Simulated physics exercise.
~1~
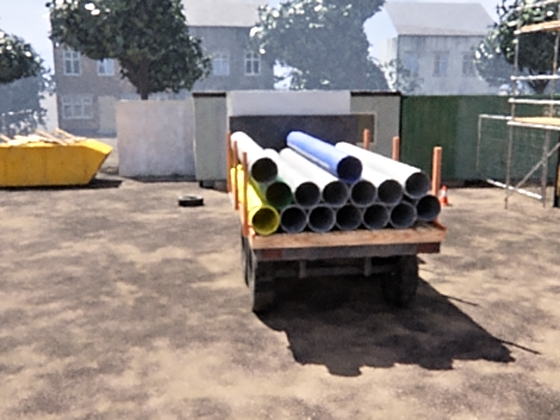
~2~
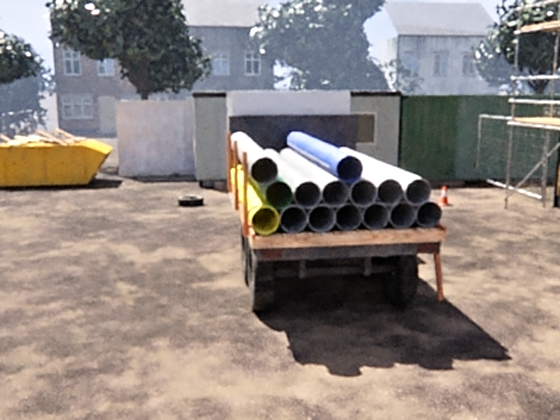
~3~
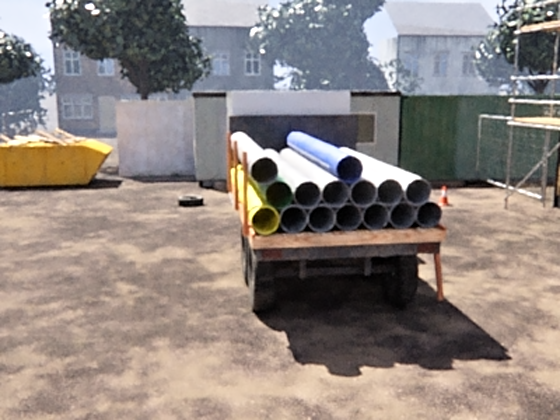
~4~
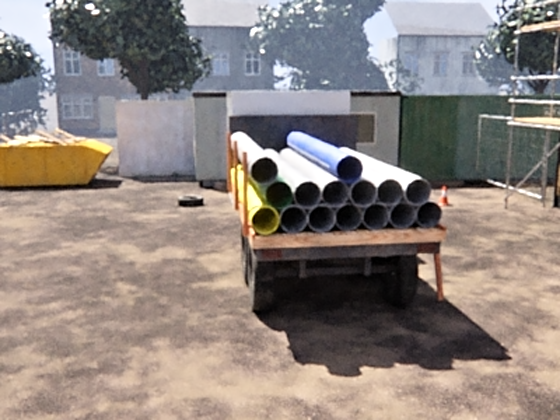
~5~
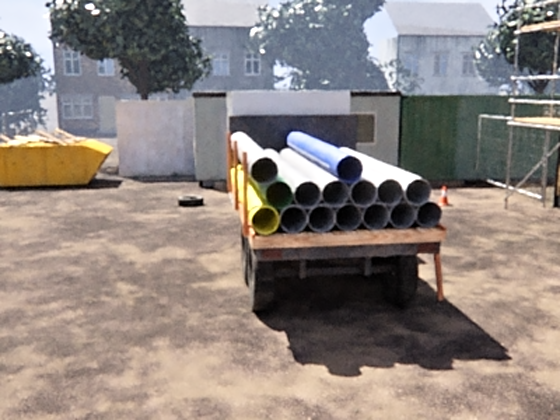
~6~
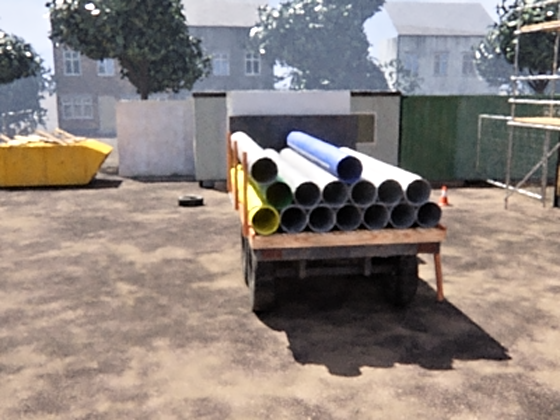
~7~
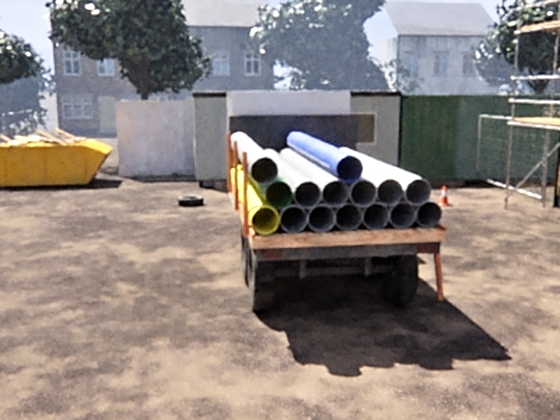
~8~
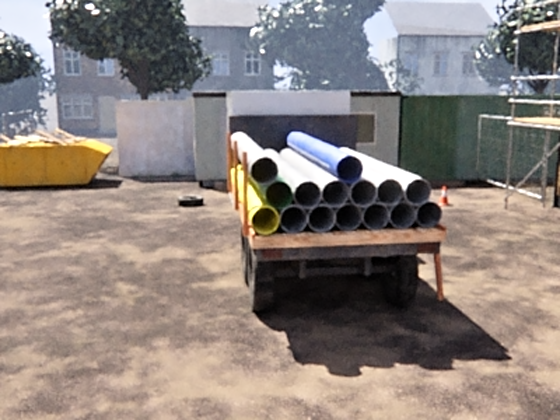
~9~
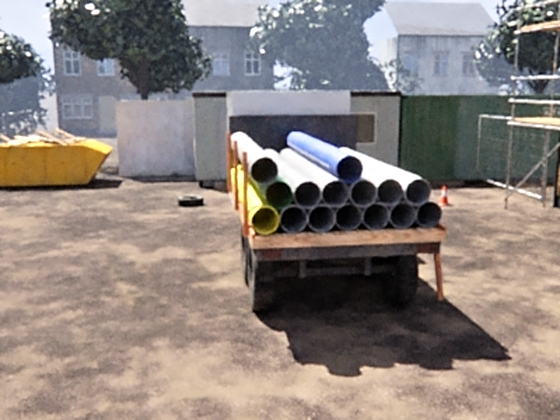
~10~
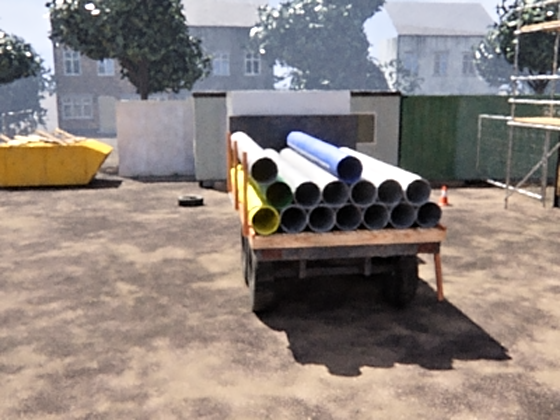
In a dirt yard, a flatbed lorry seen from behind carries stacked plastic pipes, mostly grey with a yellow and a blue one, between upright posts. The posts on the right side swing down, yet the pipes stay in place and none leaves the deck.
